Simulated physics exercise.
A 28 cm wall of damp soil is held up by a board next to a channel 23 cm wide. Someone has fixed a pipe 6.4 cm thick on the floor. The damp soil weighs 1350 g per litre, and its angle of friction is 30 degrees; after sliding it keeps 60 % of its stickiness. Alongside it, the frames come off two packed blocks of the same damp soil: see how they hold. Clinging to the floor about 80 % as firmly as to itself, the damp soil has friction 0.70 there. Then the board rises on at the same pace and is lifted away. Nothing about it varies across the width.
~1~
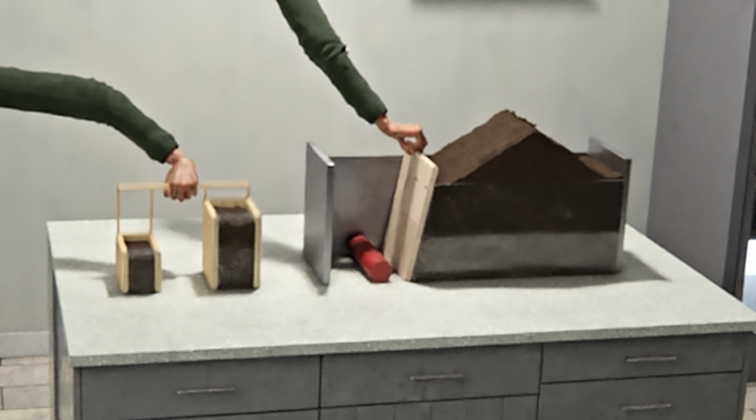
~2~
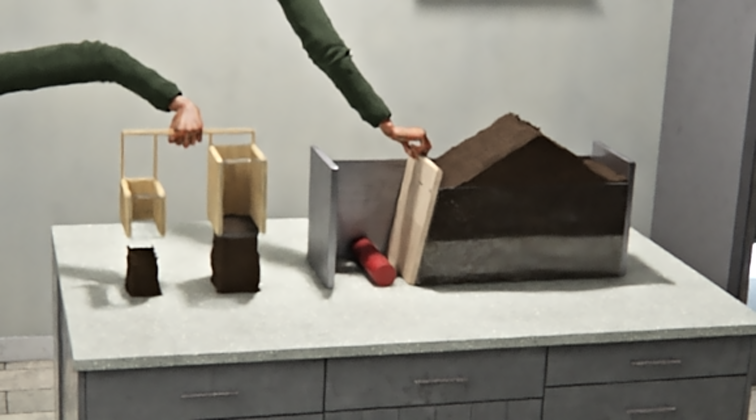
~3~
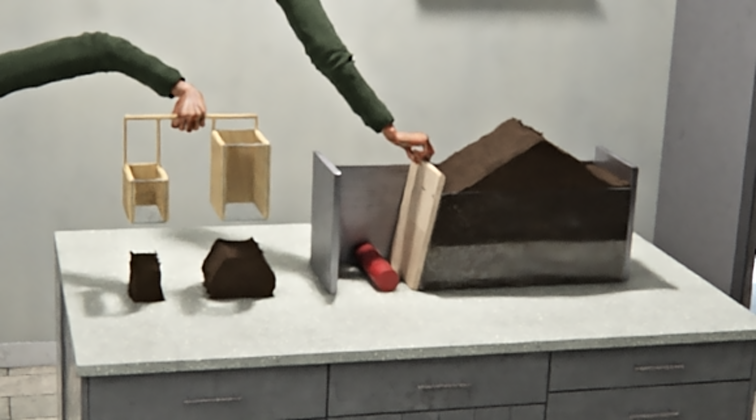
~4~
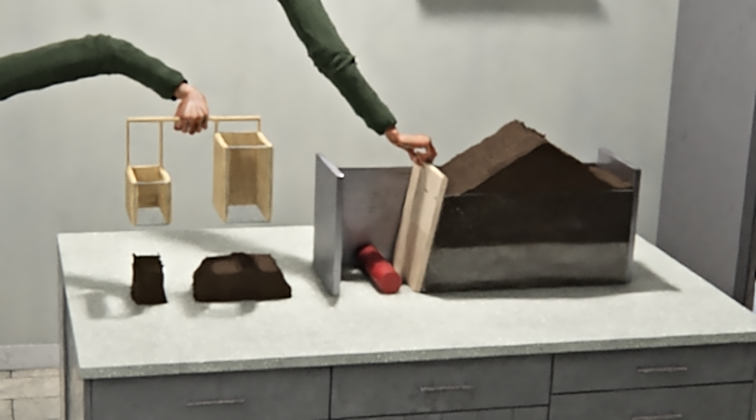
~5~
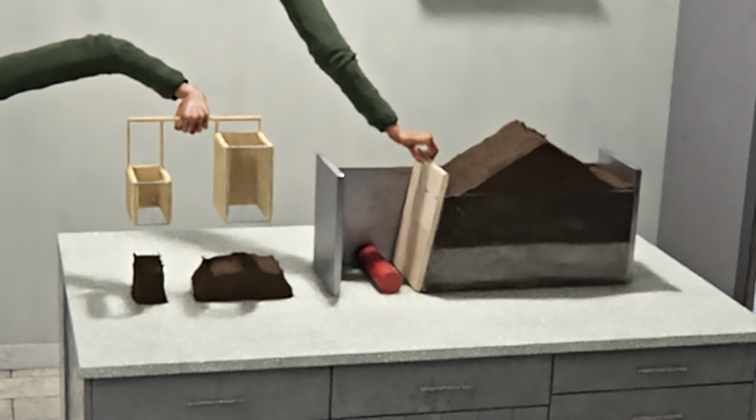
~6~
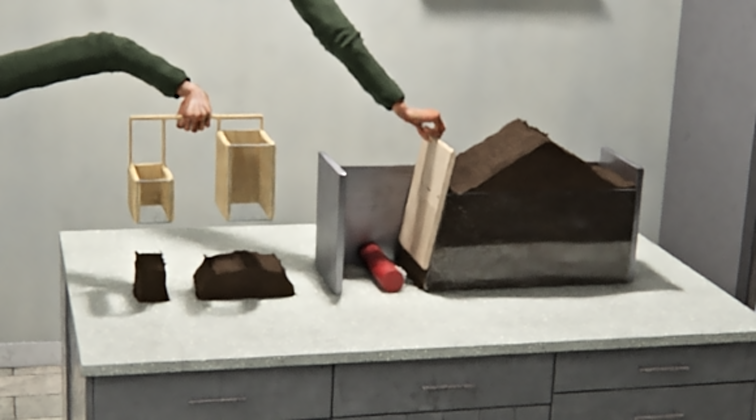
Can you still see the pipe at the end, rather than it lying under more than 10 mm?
No, it lies buried.
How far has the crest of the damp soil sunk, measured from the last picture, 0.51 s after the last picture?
I'd say near 2.0 centimetres.
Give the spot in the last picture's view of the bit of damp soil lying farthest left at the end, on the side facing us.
Look roughly at (366, 286).
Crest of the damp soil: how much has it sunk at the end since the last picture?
About 6.0 cm.
Then, 0.24 s after the last picture, the face still stands and nothing lies on the pipe.
Then, 0.51 s after the last picture, the fallen stuff reaches 6 % of the way across and nothing lies on the pipe.
Then, 0.78 s after the last picture, the fallen stuff reaches 35 % of the way across and 2.6 cm lies on the pipe.
Then, 1.07 s after the last picture, the fallen stuff reaches 50 % of the way across and 7.2 cm lies on the pipe.
Then, 2.09 s after the last picture, at the end, the fallen stuff reaches 71 % of the way across and 4.9 cm lies on the pipe.
